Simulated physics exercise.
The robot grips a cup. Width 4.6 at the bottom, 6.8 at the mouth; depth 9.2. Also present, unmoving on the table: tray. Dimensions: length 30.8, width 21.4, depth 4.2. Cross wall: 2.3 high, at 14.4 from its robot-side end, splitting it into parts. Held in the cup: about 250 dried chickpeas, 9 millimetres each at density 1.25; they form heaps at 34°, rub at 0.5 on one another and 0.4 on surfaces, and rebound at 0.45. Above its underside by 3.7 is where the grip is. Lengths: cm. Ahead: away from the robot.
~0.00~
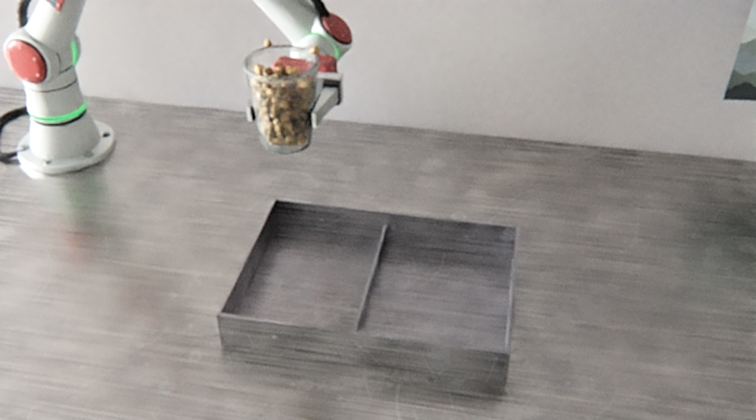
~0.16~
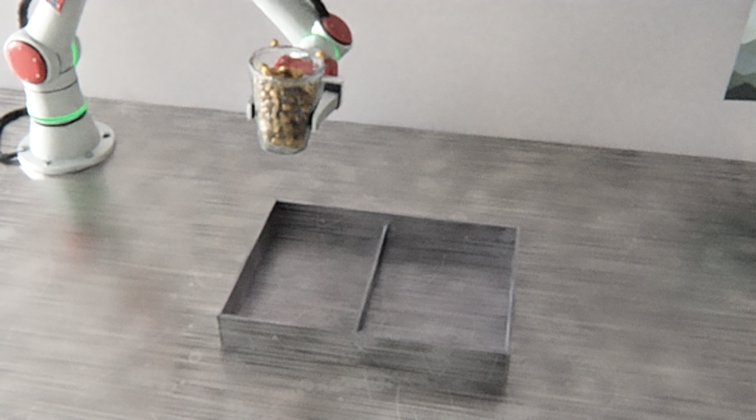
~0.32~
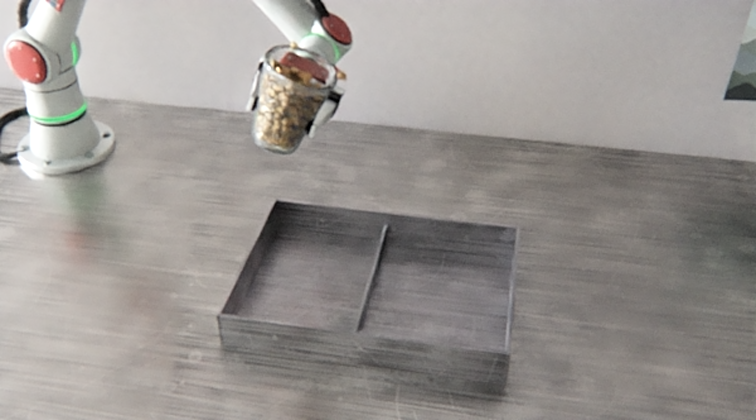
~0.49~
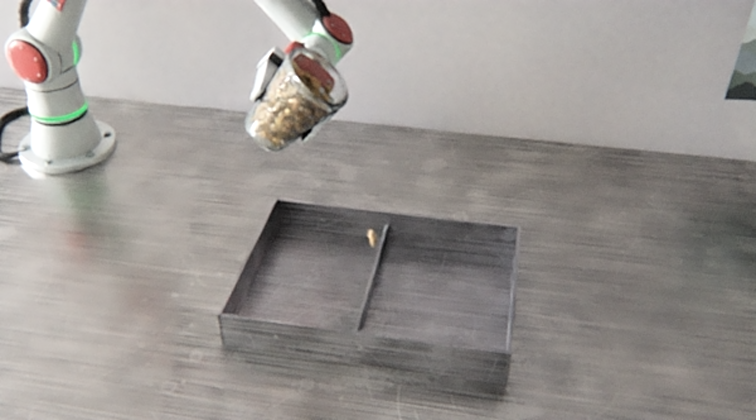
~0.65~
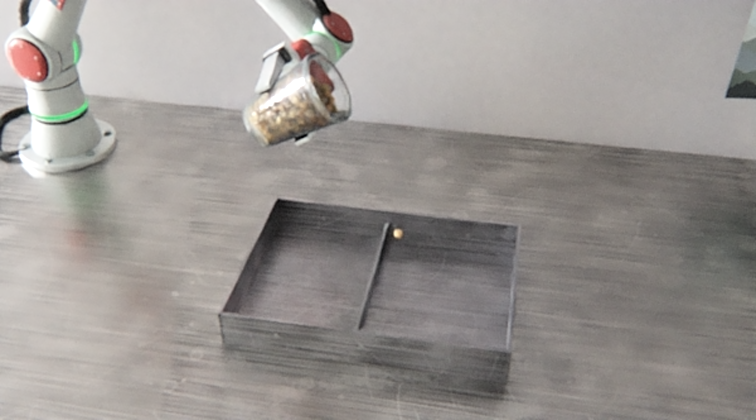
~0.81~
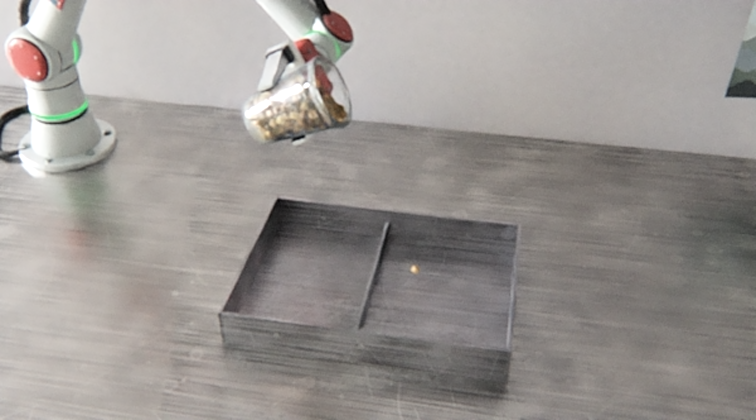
On a gray tabletop, a robot arm held a clear cup full of small tan pieces above a divided open tray and tilted it steadily to the right, while one piece dropped into the tray.
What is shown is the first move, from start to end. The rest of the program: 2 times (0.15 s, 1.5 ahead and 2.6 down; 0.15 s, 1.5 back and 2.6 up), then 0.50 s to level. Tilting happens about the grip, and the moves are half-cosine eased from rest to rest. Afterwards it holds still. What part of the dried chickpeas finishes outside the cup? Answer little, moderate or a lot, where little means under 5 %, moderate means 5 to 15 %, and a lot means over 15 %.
Little.
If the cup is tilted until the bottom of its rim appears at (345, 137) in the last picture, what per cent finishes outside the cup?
Roughly 25 percent, give or take.
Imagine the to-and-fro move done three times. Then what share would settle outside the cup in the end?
Estimate: Around 0 %.
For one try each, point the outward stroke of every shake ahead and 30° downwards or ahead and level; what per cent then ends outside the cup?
0 and 10 %.
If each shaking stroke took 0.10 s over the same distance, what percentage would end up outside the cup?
In that case some 0 per cent.
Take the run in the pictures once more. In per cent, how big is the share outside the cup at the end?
0 per cent, give or take.
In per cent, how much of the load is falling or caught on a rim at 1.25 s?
Some 0 percent.
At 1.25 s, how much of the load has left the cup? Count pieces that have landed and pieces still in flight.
Share out so far: Close to 0 %.
By 1.25 s, tilted 62° forward, highest piece 25 above the table; 248 in the cup, 1 in the far-side part.
By 1.69 s, tilted 25° forward, highest piece 28 above the table; 247 in the cup, 2 in the far-side part.
By 2.11 s, level, highest piece 29 above the table; 247 in the cup, 2 in the far-side part.
By 3.16 s, level, highest piece 29 above the table; 247 in the cup, 2 in the far-side part.
Final count, 247 in the cup, 2 in the far-side part. That is 1 % outside the cup.
